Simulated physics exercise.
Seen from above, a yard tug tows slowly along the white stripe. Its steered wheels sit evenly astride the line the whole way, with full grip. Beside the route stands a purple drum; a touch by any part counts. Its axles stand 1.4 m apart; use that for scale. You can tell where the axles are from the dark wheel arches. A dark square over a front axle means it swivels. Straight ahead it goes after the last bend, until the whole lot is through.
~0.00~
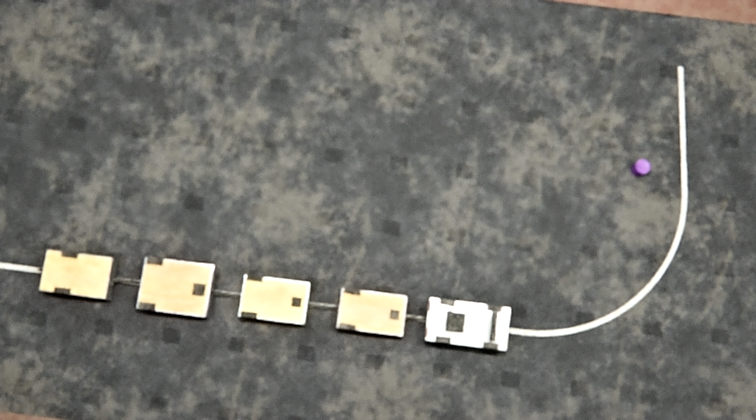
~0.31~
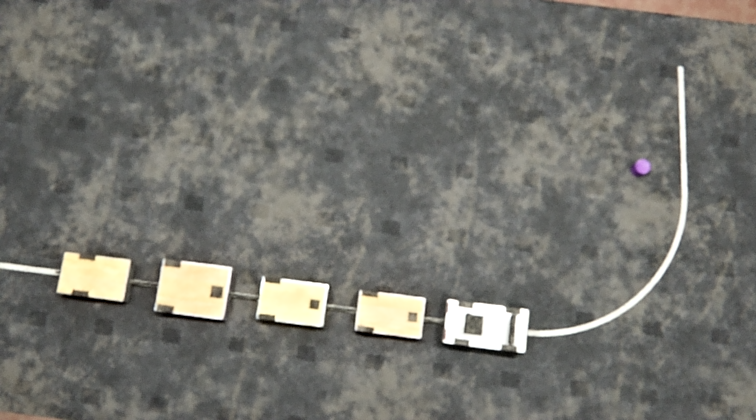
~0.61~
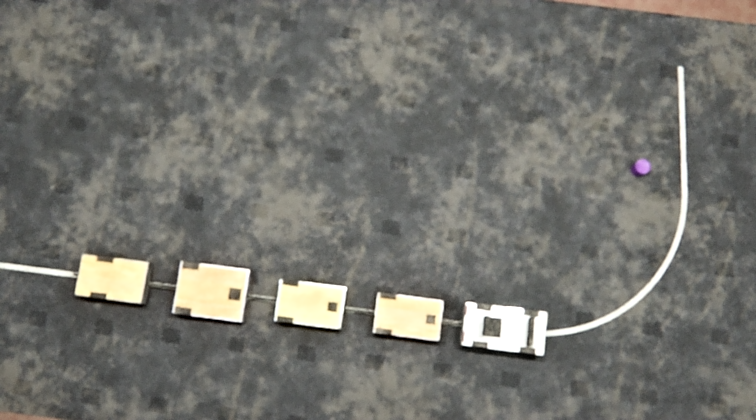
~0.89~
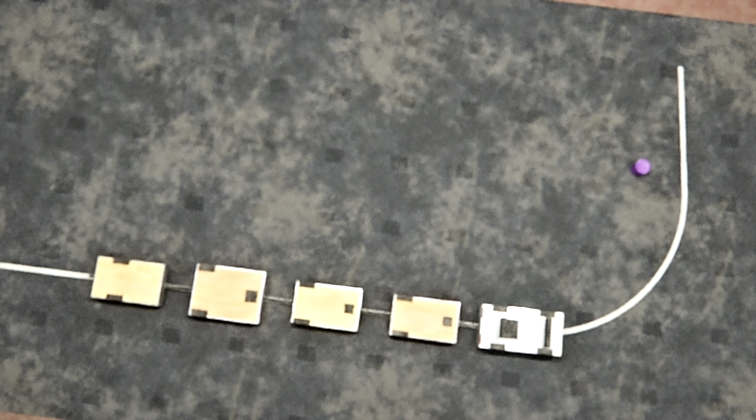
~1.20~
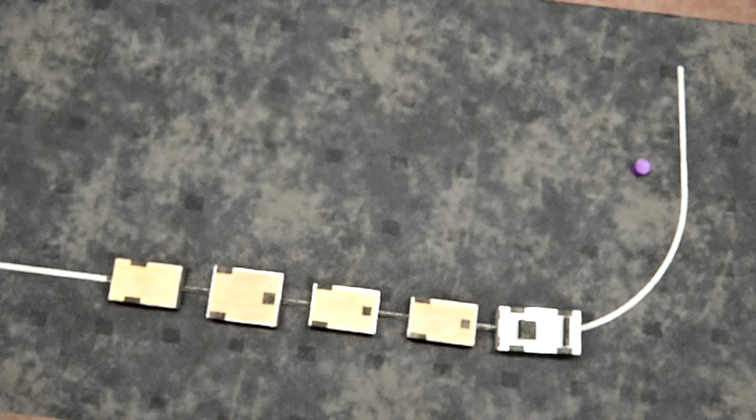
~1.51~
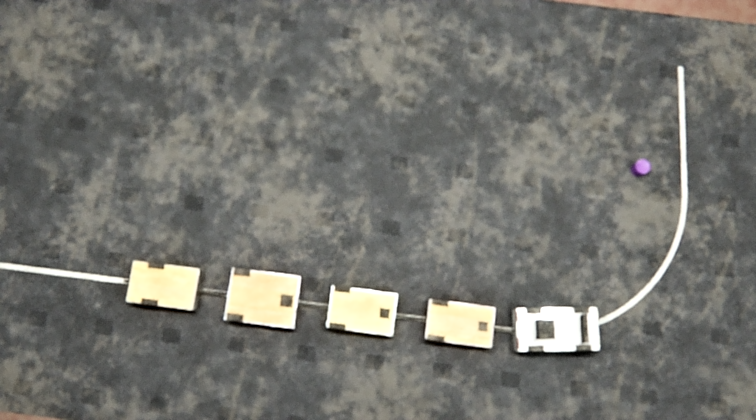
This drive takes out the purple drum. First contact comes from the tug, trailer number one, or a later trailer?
The answer is one of the rear trailers.
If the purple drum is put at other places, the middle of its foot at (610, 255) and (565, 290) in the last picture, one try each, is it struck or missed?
Spot one: Contact; spot two: Contact.
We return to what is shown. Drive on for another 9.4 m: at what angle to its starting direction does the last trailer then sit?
Last trailer heading vs start: Approx. 5 degrees.
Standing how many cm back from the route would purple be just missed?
Purple: 25.
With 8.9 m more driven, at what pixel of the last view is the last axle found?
It ends up close to (431, 317).
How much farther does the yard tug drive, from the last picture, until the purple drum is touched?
After roughly 14.5 metres.
After 6.1 s, the last axle is at (399, 314) of the last picture, 5 cm off the line.
After 10.1 s, the last axle is at (597, 275) of the last picture, 125 cm off the line; the third trailer has hit purple.
After 15.4 s, the last axle is at (683, 18) of the last picture, 15 cm off the line; 1 of 1 struck in all.
